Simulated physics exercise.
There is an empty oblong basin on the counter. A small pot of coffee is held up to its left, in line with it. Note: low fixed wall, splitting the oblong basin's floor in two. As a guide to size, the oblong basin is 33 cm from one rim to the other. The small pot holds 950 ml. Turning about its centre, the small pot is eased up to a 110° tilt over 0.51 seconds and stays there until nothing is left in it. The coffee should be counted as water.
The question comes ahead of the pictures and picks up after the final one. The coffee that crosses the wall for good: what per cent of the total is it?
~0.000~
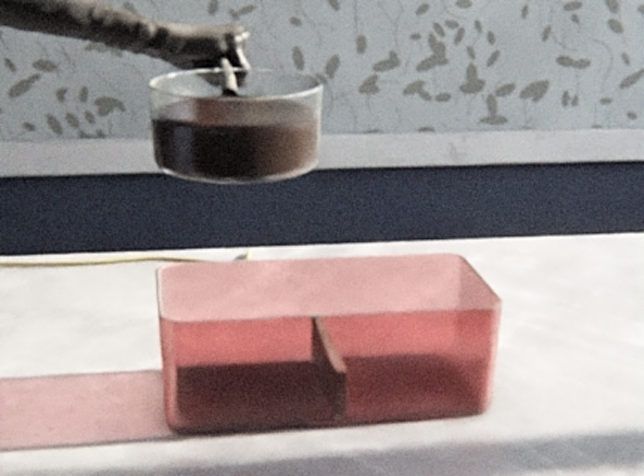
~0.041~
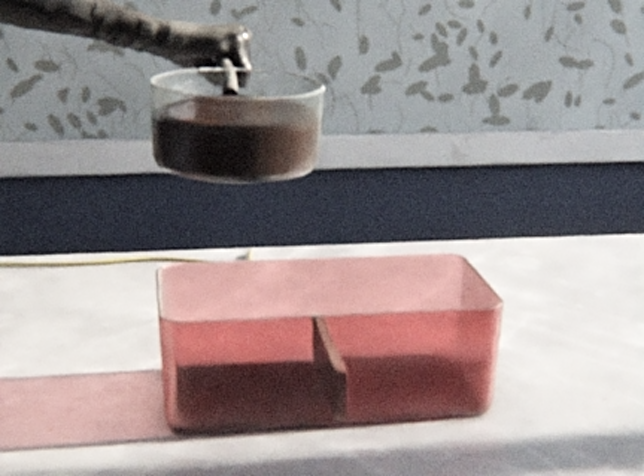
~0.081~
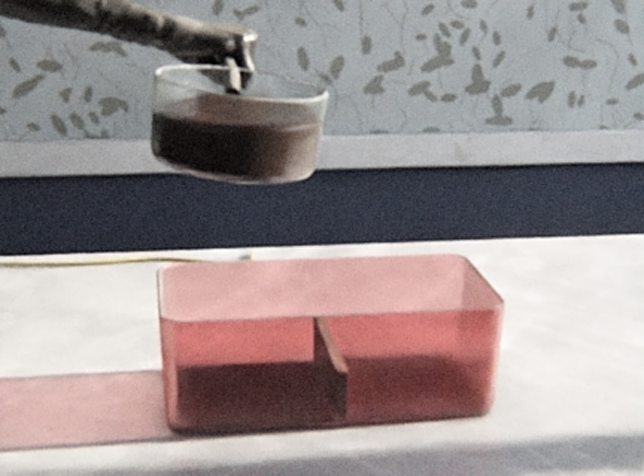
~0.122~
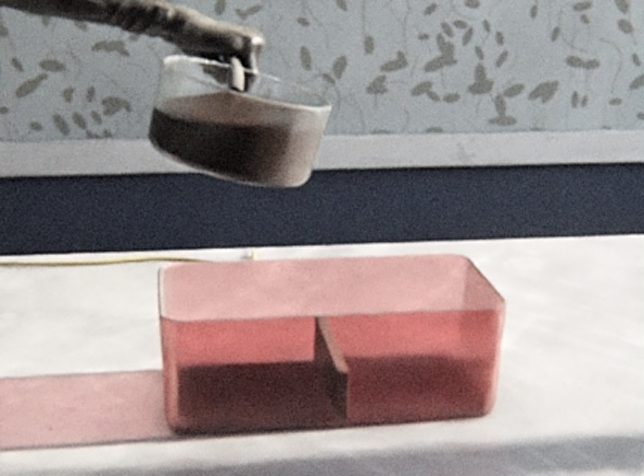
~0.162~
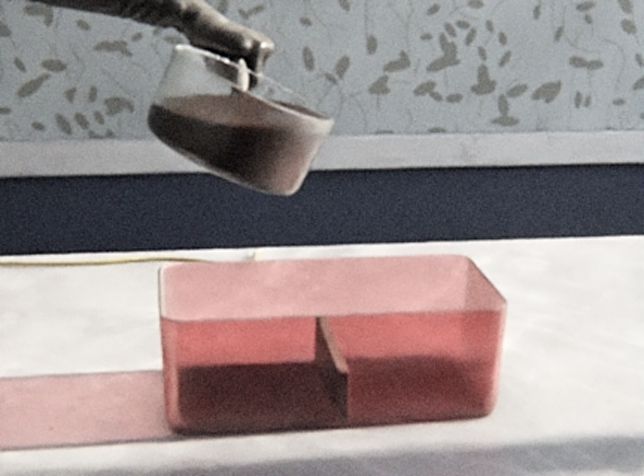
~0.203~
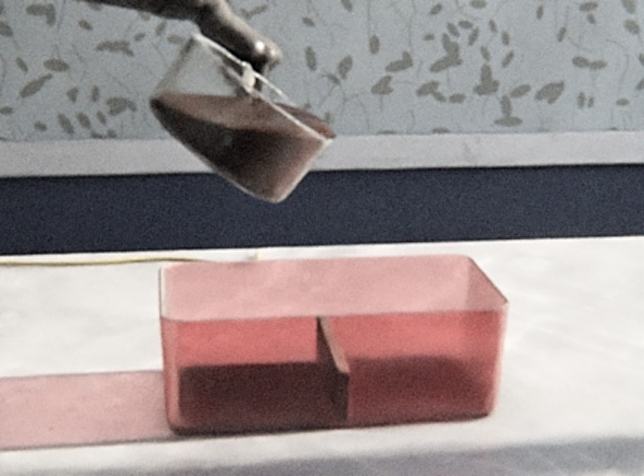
It is about 59 per cent of the total.
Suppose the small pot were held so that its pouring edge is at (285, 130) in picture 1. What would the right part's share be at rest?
Result then: Approx. 30 %.
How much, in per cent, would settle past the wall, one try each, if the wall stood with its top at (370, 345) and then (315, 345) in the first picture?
One try each: Around 30 percent and then around 75 percent.
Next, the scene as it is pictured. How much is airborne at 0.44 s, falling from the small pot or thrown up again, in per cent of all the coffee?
About 56 per cent.
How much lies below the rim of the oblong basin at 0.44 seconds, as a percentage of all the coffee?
Some 26 per cent.
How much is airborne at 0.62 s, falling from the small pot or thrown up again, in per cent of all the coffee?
I'd say some 12 per cent is in the air.
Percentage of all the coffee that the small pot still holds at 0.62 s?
Roughly 3 per cent.
By 0.44 s the tilt is 106° and 19 per cent is still to pour, 0 is left of the wall and 25 right of it.
By 0.62 s the tilt is 110° and 3 per cent is still to pour, 18 is left of the wall and 67 right of it.
By 0.81 s the tilt is 110° and 0 per cent is still to pour, 29 is left of the wall and 58 right of it.
By 1.01 s the tilt is 110° and 0 per cent is still to pour, 35 is left of the wall and 61 right of it.
At rest 37 per cent lies left of the wall, 59 right of it and 4 outside.
